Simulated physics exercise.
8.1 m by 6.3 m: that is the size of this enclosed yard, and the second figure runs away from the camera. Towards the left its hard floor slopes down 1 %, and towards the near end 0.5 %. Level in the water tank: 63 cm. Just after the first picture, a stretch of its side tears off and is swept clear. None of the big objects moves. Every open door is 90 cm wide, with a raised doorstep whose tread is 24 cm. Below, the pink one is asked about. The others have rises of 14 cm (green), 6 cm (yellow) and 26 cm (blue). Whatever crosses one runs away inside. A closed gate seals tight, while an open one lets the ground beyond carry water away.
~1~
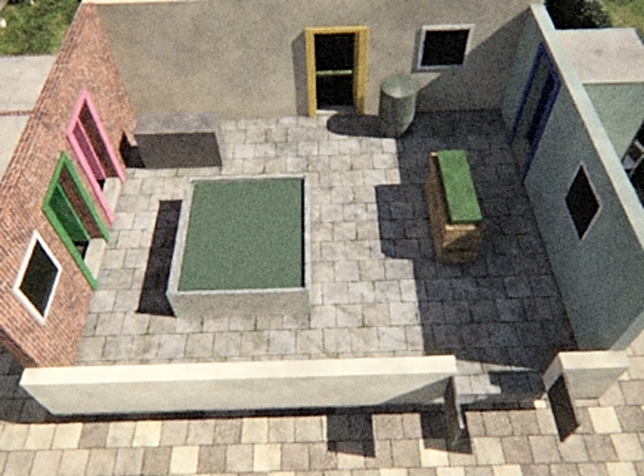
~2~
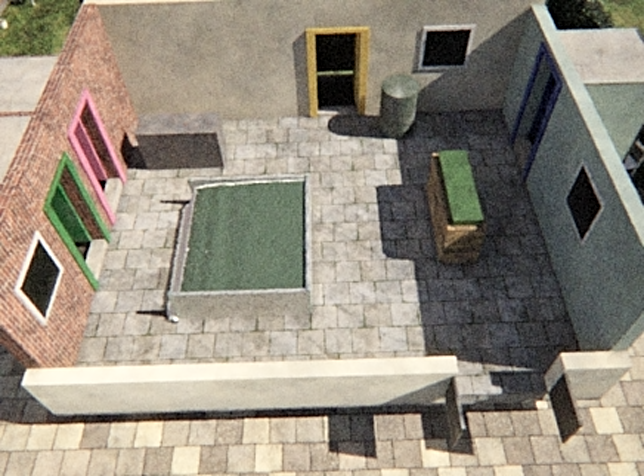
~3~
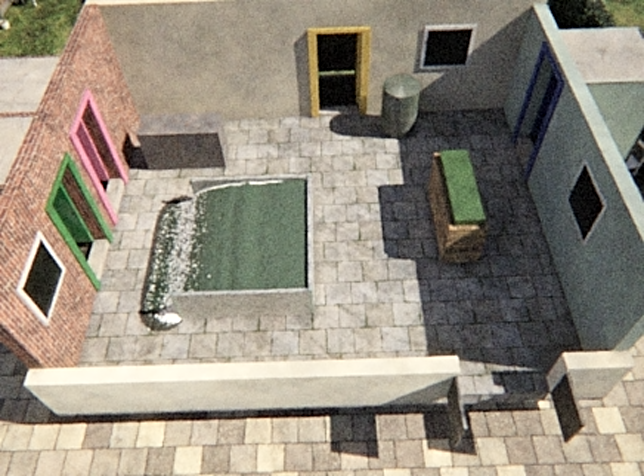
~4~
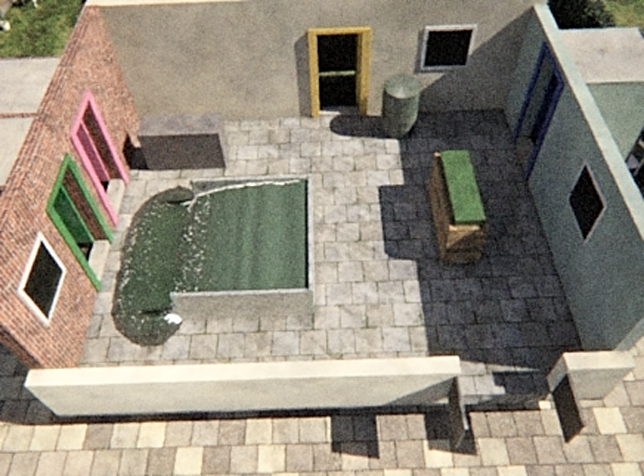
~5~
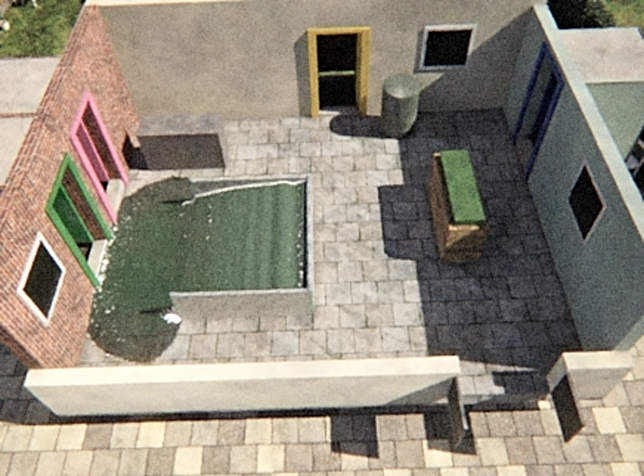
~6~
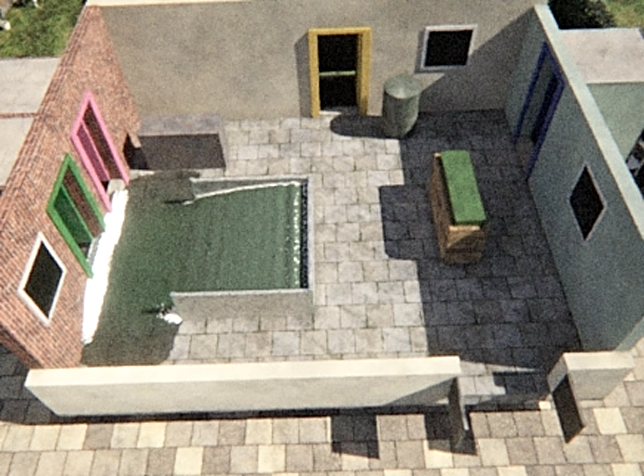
The clip shows a walled paved yard with a rectangular tank of dark green water; the tank's left side breaks away, and water pours out, spreading leftward across the paving until it reaches the brick wall and the pink door.
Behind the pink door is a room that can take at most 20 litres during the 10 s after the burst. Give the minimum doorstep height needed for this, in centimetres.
Roughly 27 centimetres.
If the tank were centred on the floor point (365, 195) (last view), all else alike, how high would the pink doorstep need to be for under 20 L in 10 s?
34 cm, give or take.
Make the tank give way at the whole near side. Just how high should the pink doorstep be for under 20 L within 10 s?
With that break, close to 12.0 cm.
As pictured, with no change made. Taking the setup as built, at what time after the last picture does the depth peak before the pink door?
Roughly at 1.0 s.
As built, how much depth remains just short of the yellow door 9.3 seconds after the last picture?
The depth there is around 5.5 cm.
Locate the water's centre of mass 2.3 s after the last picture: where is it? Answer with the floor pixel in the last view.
The balance point sits at roughly (175, 258).
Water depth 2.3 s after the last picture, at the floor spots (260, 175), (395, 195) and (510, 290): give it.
Depth: About 1, 0, 0 cm.
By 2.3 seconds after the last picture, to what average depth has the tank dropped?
It averages close to 14 centimetres.
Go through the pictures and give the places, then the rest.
The first frame shows still water, 63 cm deep, in the water tank at (244, 233); the pink door at (100, 165) is dry.
In the second frame, the front is at (168, 300), 0.3 m from the gap at (188, 248); 0.5 m2 of floor is wet, 63 cm left at the back.
In the third frame, the front is at (145, 307), 0.7 m from the gap at (191, 250); 1.8 m2 of floor is wet, 63 cm left at the back.
In the fourth frame, water pours out at (191, 252) and has run 1.2 m, to (117, 297); about 10 cm deep outside, 63 cm at the back.
In the fifth frame, the gap is at (191, 252), the front 1.6 m out at (89, 325); the back of the water tank holds 58 cm.
In the sixth frame, the gap is at (192, 252), the front 1.8 m out at (84, 279); the back of the water tank holds 52 cm; water is at the pink door at (104, 167).
Then, 0.7 s after the last picture water covers 20 % of the floor, deepest (48 cm) near (102, 278); 31 cm at the pink door, 15 litres in over its 20 cm doorstep.
Then, 2.3 s after the last picture water covers 35 % of the floor, deepest (37 cm) near (72, 393); 23 cm at the pink door, 69 litres in over its 20 cm doorstep.
Then, 9.3 s after the last picture water covers 95 % of the floor, deepest (9 cm) near (72, 393); 7 cm at the pink door, 73 litres in over its 20 cm doorstep.
At the pink door as built, the water peaked near 32 cm, 1.1 s after the last picture.
Run again over the same 10 s with other heights there, 31 litres in over 25 cm, 12 litres over 29 cm. The limit of 20 litres is kept from about 27 cm up.
